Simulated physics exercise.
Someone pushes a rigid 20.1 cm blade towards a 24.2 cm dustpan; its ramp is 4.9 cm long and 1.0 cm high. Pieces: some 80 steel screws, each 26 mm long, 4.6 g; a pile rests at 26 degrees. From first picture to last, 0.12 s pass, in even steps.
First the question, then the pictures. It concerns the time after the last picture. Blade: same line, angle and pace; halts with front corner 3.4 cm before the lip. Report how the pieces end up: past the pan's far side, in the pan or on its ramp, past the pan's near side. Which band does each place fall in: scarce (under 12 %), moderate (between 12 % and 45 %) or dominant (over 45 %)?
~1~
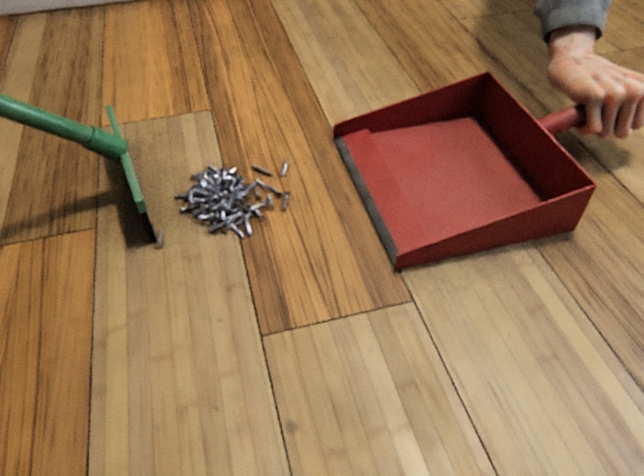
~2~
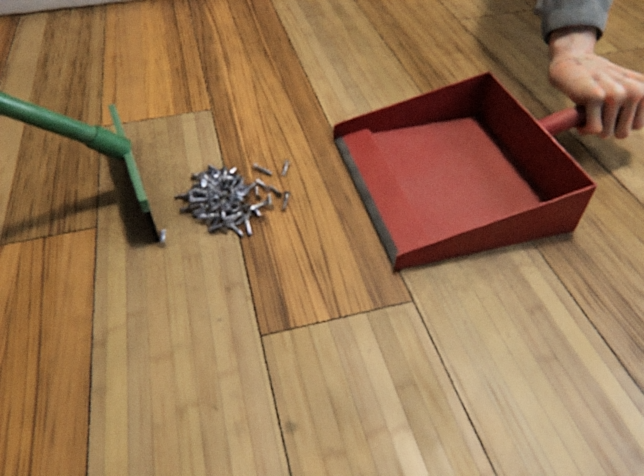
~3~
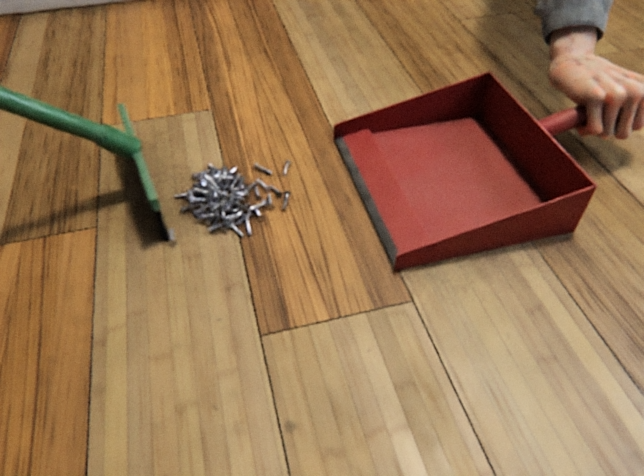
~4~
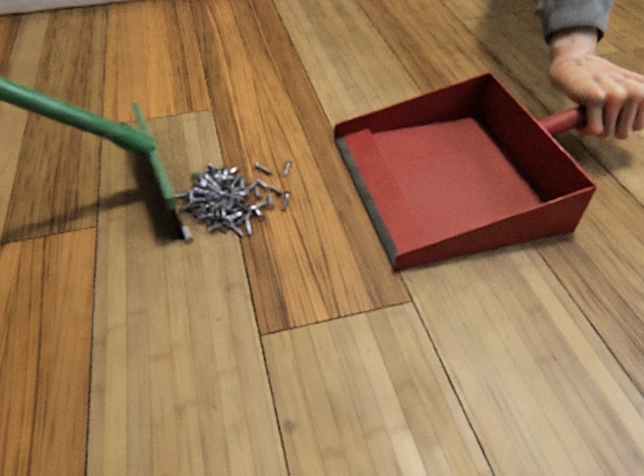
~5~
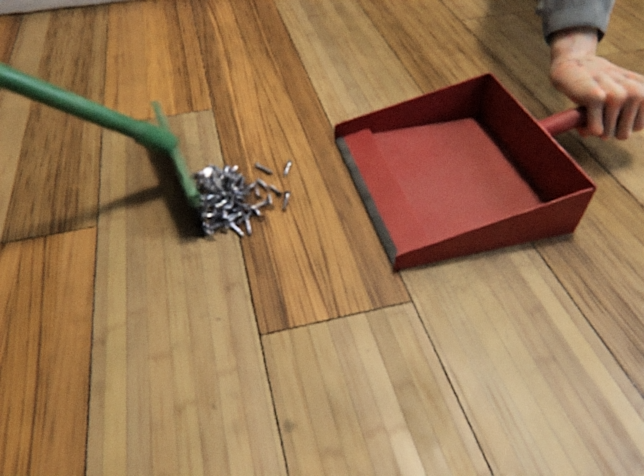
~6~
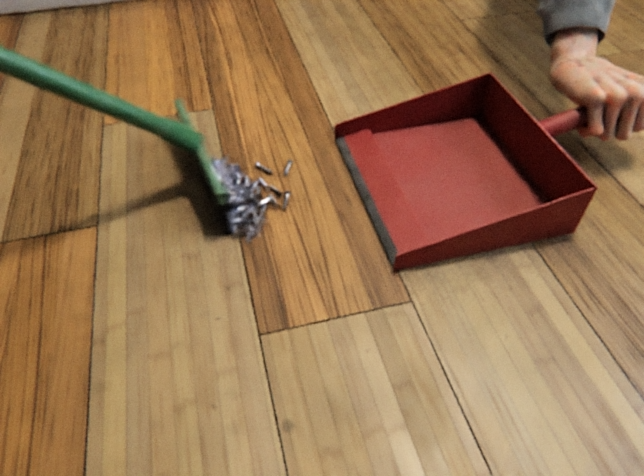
Far side: Small. Pan: Large. Near side: Small.
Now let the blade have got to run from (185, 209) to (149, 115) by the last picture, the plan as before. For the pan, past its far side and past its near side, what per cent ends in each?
That ends as pan 10, far 5, and near 0.
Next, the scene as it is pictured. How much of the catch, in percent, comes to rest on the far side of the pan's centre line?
Roughly 60 percent.
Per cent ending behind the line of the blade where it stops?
About 5 percent.
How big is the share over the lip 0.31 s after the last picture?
I'd put it near 65 per cent at that point.
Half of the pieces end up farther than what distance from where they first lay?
That distance is close to 18 cm.
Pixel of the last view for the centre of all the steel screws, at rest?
I'd say roughly (369, 174).
Then, 0.07 s after the last picture, middle of the blade 10 cm from the lip; 0 % over the lip, far side 5 %, near side 0 %.
Then, 0.12 s after the last picture, middle of the blade 6 cm from the lip; 0 % over the lip, far side 5 %, near side 0 %.
Then, 0.31 s after the last picture, middle of the blade 5 cm from the lip; 65 % over the lip, far side 5 %, near side 0 %.
In the end, far side 5 %, pan 60 %, near side 0 %, in front of the lip or behind the blade 35 %.
